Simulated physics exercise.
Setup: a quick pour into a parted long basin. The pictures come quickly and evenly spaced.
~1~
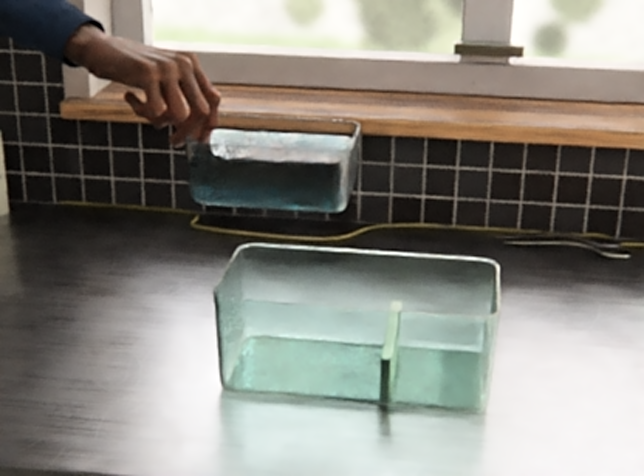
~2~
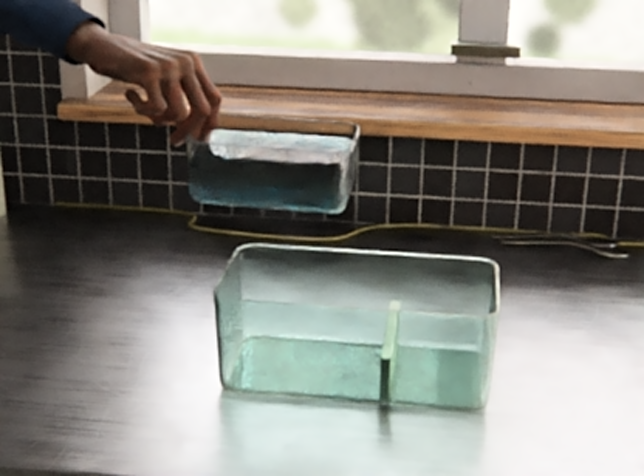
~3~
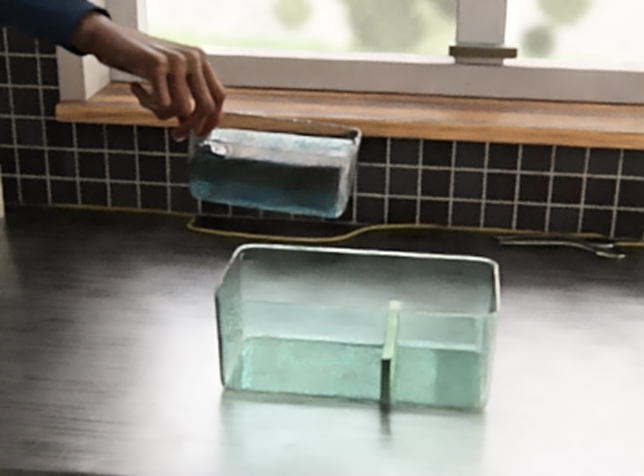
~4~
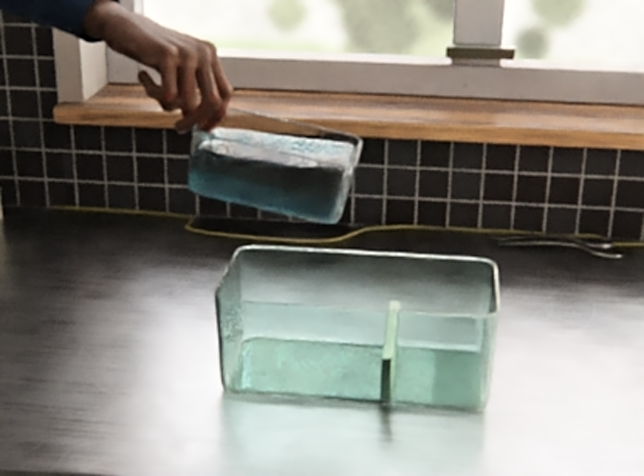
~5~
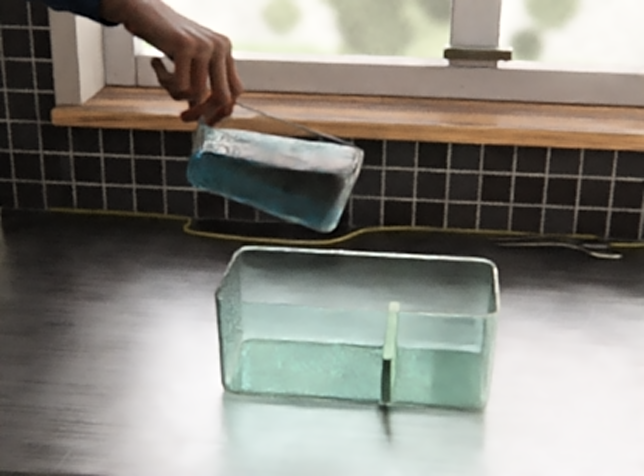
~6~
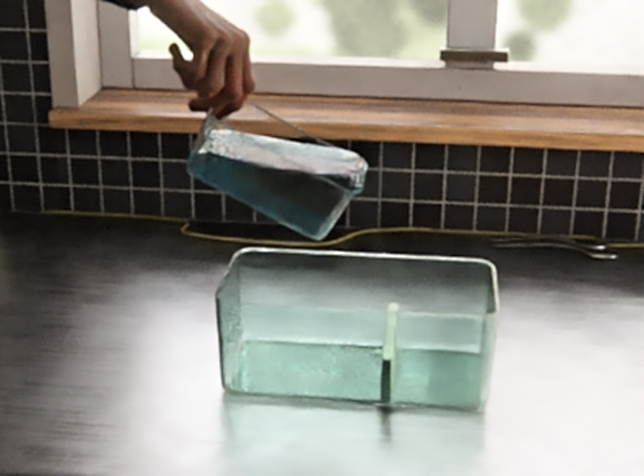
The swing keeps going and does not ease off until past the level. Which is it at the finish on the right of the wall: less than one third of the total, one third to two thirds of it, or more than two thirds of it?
At the finish the right of the wall has one third to two thirds of the total.
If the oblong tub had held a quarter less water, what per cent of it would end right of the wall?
Best guess: Around 45 %.
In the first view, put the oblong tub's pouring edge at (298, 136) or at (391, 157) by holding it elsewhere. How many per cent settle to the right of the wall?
Roughly 5 in a hundred the first time and 70 in a hundred the second.
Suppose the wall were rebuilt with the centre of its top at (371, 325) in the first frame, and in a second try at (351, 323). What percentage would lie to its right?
My guess is some 70 percent the first time and some 75 percent the second.
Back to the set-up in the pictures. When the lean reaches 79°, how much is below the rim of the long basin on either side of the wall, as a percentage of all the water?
Left side: 0 in a hundred; right side: 35 in a hundred.
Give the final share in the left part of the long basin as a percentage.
Roughly 40 in a hundred.
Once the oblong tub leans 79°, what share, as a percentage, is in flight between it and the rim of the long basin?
About 40 per cent.
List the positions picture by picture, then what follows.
It leans 0°; its right rim is at (355, 138); the water meets the walls at (200, 142) and (353, 150); the long basin's rim runs from (227, 271) to (498, 289); the wall's top is at (392, 329), in the first picture.
It leans 1°; its right rim is at (355, 140); the water meets the walls at (200, 141) and (353, 151), in the second picture.
It leans 5°; its right rim is at (357, 145); the water meets the walls at (202, 140) and (354, 154), in the third picture.
It leans 10°; its right rim is at (358, 154); the water meets the walls at (202, 140) and (355, 156), in the fourth picture.
It leans 18°; its right rim is at (359, 166); the water meets the walls at (203, 141) and (359, 160), in the fifth picture.
It leans 27°; its right rim is at (357, 180); the water meets the walls at (202, 140) and (359, 171); 4 per cent is over the edge, in the sixth picture.
A moment on, the oblong tub is tipped on its side and 22 per cent is still to pour, 2 is left of the wall and 35 right of it.
Next, the oblong tub is tipped on its side and 7 per cent is still to pour, 27 is left of the wall and 50 right of it.
Then the oblong tub is tipped on its side and 2 per cent is still to pour, 37 is left of the wall and 54 right of it.
Later the oblong tub is tipped on its side and 1 per cent is still to pour, 40 is left of the wall and 53 right of it.
In the end 41 per cent lies left of the wall, 53 right of it and 6 outside.
